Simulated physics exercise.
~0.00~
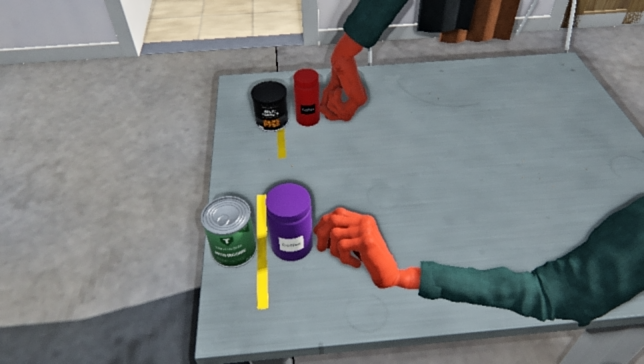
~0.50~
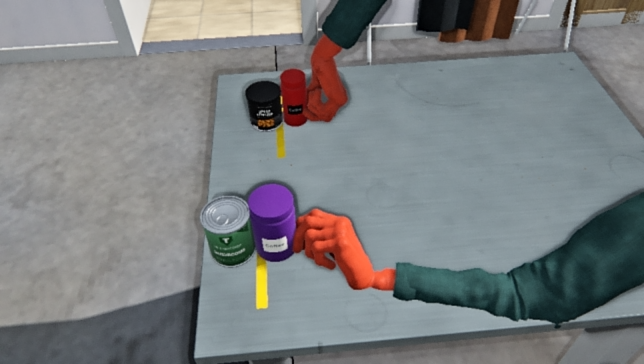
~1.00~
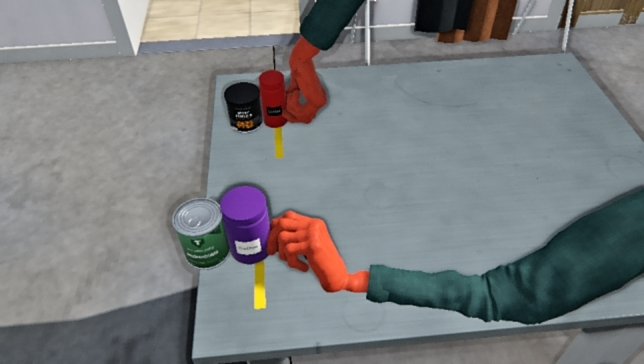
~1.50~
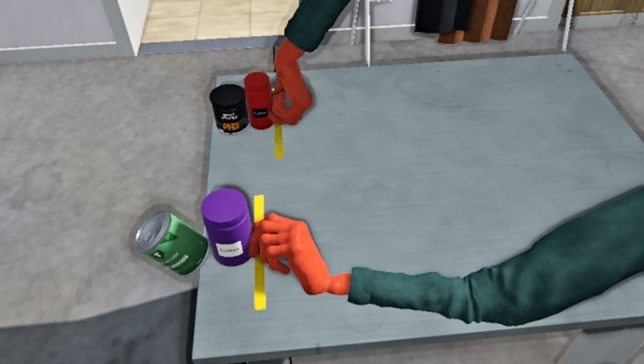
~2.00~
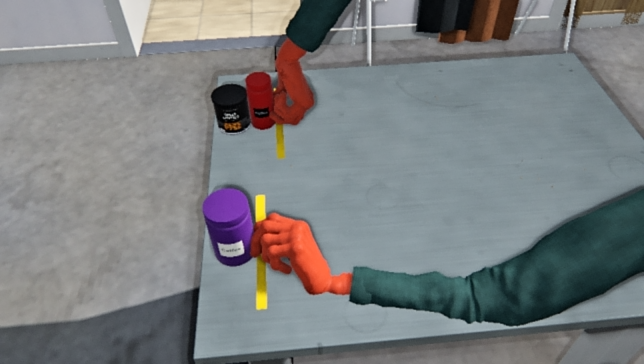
Two red-gloved hands pushing a purple jar and a red jar left, sliding a black pot along and tipping a green tin off the table edge.
